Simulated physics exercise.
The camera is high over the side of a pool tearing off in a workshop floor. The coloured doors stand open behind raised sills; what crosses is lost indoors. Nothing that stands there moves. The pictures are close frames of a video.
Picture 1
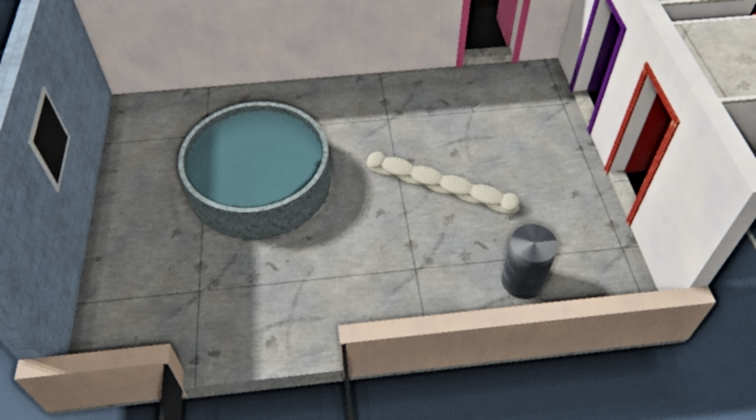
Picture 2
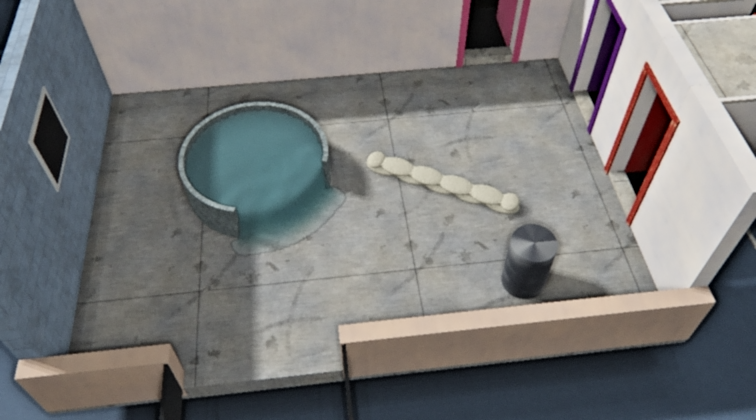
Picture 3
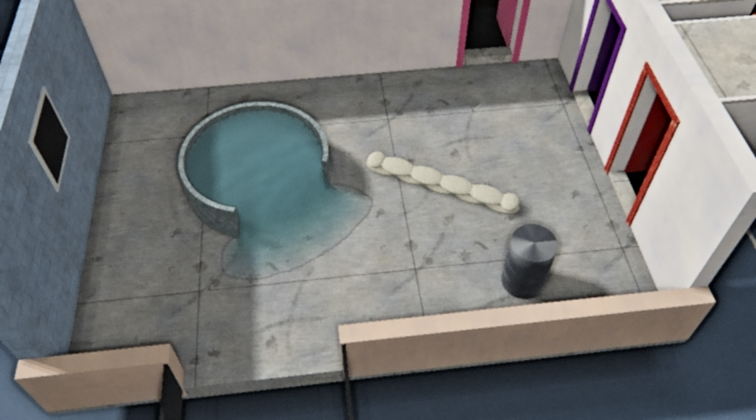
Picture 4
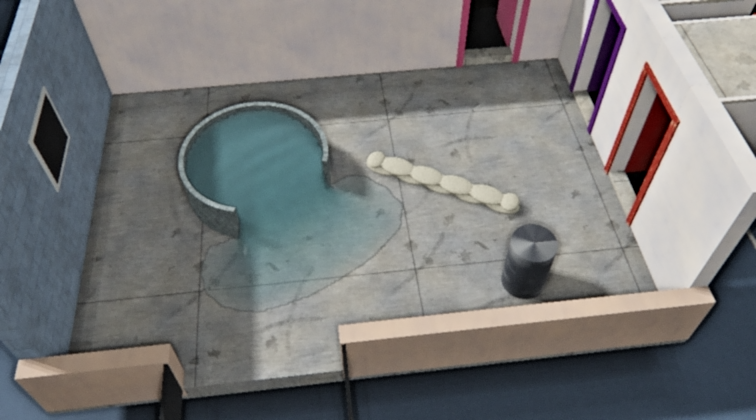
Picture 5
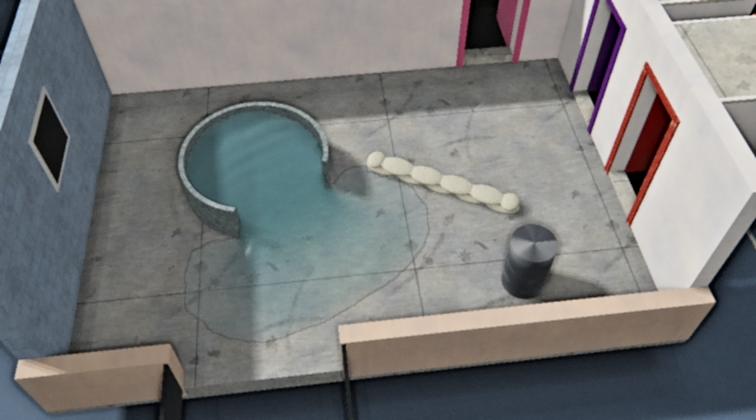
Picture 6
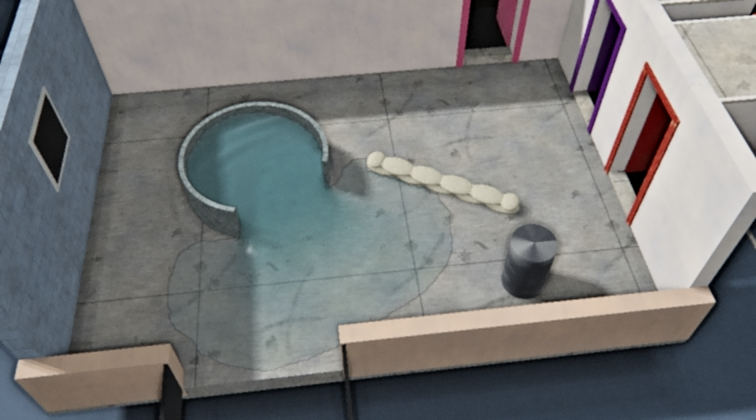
Water pours through a gap that opens in the front right side of a round pool and spreads in a widening sheet across the grey floor toward the low front wall, while a row of pale sacks and a metal drum stay still.
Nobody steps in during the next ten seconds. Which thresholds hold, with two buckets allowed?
In the end: The red door stays under that; the pink door stays under that; the purple door stays under that.
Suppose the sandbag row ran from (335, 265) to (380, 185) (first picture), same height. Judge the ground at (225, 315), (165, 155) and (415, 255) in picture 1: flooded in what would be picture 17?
One after the other: Covered, no water, covered.
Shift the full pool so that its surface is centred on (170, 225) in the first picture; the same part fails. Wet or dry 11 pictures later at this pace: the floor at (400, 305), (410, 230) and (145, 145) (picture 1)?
As listed: Awash, free of water, free of water.
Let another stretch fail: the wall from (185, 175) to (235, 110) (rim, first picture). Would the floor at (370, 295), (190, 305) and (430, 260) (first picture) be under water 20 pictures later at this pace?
One after the other: No water, covered, free of water.
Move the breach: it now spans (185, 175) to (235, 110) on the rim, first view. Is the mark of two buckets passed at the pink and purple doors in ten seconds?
The pink one keeps below it, the purple one takes more.
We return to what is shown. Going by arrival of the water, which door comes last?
That is the pink-painted one.
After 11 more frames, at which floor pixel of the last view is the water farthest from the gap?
Close to (659, 317).
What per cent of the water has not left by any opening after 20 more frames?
I make it 78 per cent.
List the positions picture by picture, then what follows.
The first frame shows the round pool at (255, 157) is whole and still.
In the second frame, water pours out at (294, 216) and has run to (238, 249).
In the third frame, water pours out at (295, 218) and has run to (230, 267).
In the fourth frame, the front is at (212, 287), out from the gap at (295, 219).
In the fifth frame, the front is at (215, 325), out from the gap at (295, 219).
In the sixth frame, water pours out at (295, 219) and has run to a hidden place.
A moment on, water covers 30 % of the floor; the red door not reached, the pink door not reached, the purple door not reached.
Next, water covers 35 % of the floor; the red door not reached, the pink door not reached, the purple door not reached.
Then, water covers 40 % of the floor; the red door wet at the sill, nothing in, the pink door not reached, the purple door not reached.
Later, water covers 50 % of the floor; the red door under two buckets in, the pink door wet at the sill, nothing in, the purple door wet at the sill, nothing in.
In the end, water covers 70 % of the floor; the red door under two buckets in, the pink door wet at the sill, nothing in, the purple door under two buckets in.
